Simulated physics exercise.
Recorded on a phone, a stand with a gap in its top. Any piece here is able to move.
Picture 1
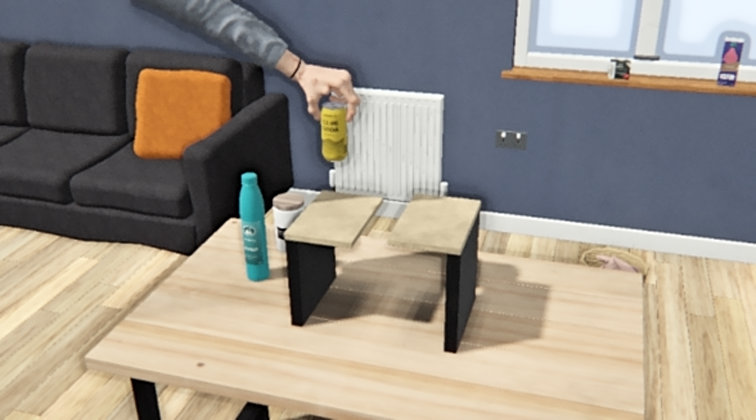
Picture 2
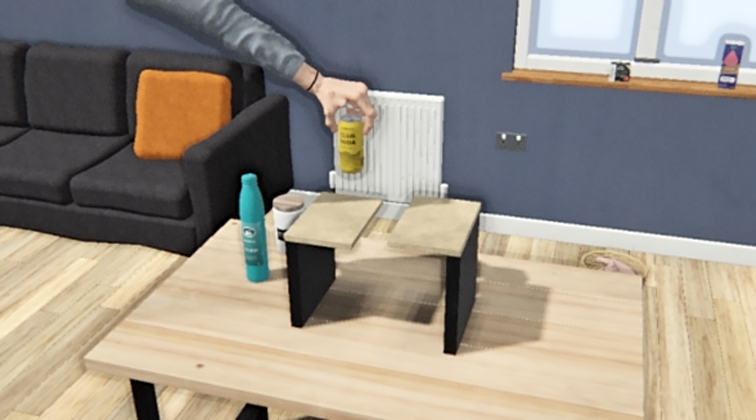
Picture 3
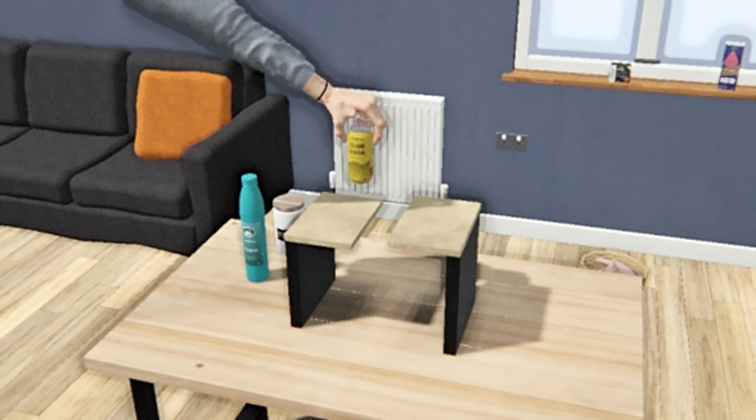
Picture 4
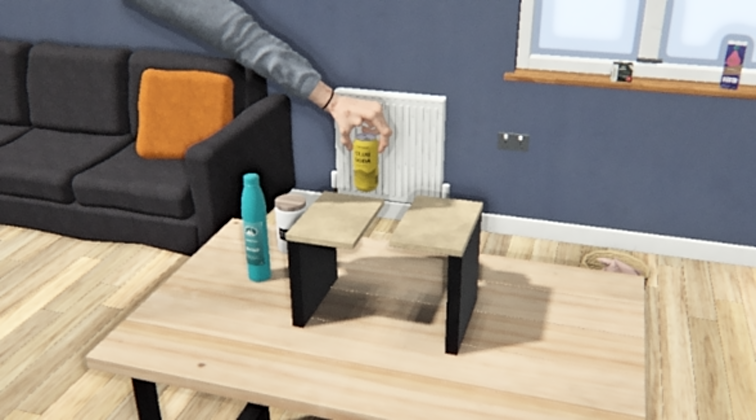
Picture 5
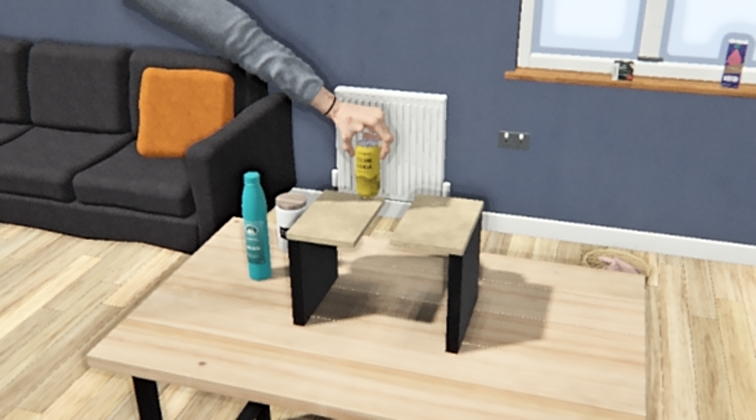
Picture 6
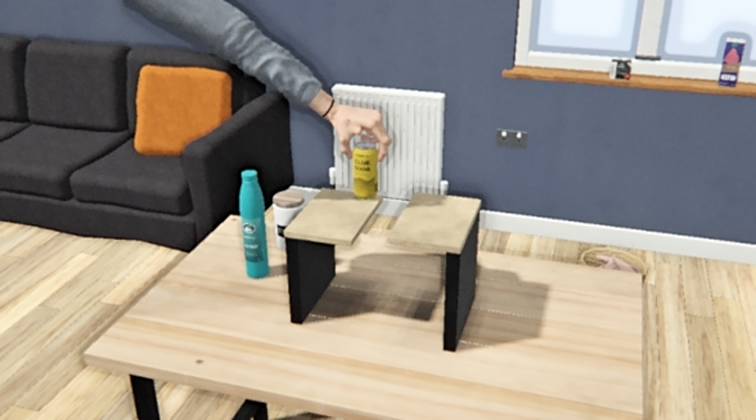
A hand reached in from the upper left holding a yellow can, moved it right and lowered it over the gap in a small stand, while a teal bottle and white jar stayed on the table.
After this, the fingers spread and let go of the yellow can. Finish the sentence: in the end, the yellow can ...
In the end, the yellow can is held at the gap.
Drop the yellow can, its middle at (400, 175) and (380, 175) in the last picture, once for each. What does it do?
Stuck, then Through.
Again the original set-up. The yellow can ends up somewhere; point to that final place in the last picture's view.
Near pixel (366, 192).
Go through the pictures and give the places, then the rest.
In the first frame, being brought over the gap; yellow can (335, 132); white jar (290, 223).
In the second frame, being brought over the gap; yellow can (351, 145); white jar (290, 225).
In the third frame, being brought over the gap; yellow can (361, 155); white jar (290, 225).
In the fourth frame, being brought over the gap; yellow can (366, 163); white jar (292, 224).
In the fifth frame, being brought over the gap; yellow can (368, 169); white jar (293, 223).
In the sixth frame, poised above the slot; yellow can (366, 171); white jar (290, 221).
Then, 0.20 s on from there, yellow can shifted about its own width near (366, 191).
Then, 0.40 s on from there, yellow can resting near (365, 190).
In the end, moved from the start, yellow can; the other 2 unmoved. At the end, from the last picture's camera, yellow can near (366, 192). The can stays on top.
